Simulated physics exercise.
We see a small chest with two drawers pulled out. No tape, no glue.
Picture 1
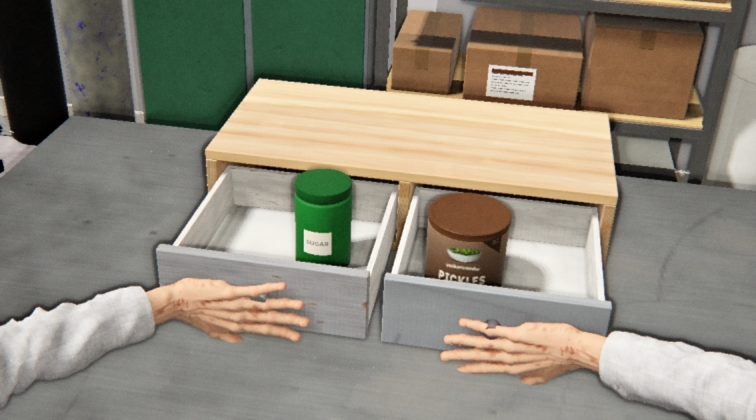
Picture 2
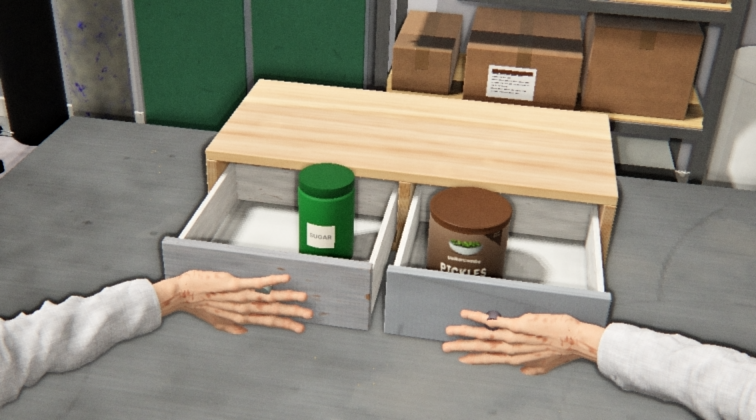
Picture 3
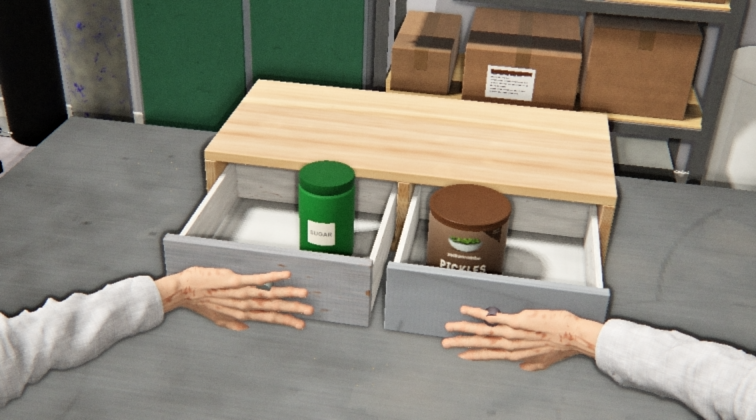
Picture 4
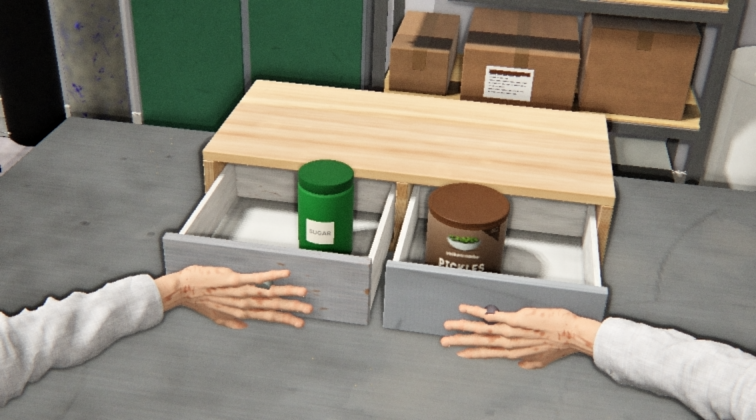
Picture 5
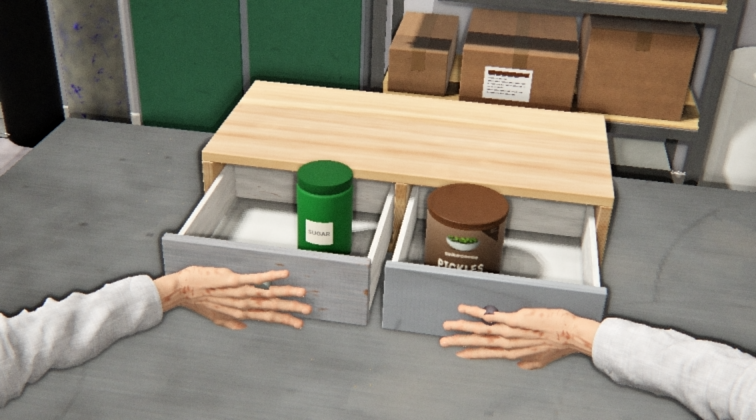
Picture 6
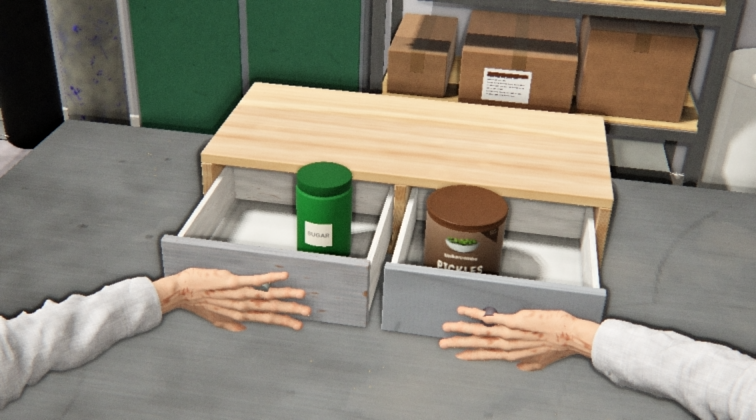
Two open drawers holding a green sugar jar and a brown pickles tub, shifting very slightly as two hands rest at their fronts.
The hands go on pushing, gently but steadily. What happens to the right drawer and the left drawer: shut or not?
The right drawer stays ajar; the left drawer stays ajar.
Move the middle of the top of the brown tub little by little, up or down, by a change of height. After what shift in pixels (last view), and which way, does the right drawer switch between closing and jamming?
Roughly 16 pixels down.
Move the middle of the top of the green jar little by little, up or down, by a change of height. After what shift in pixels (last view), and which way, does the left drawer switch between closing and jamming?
About 20 pixels down.
Then, 0.42 s past the last view, right drawer starting in; left drawer starting in.
Then, 1.40 s past the last view, right drawer about half in; left drawer stopped, still ajar.
Finally, the right drawer will not close; the left drawer will not close.
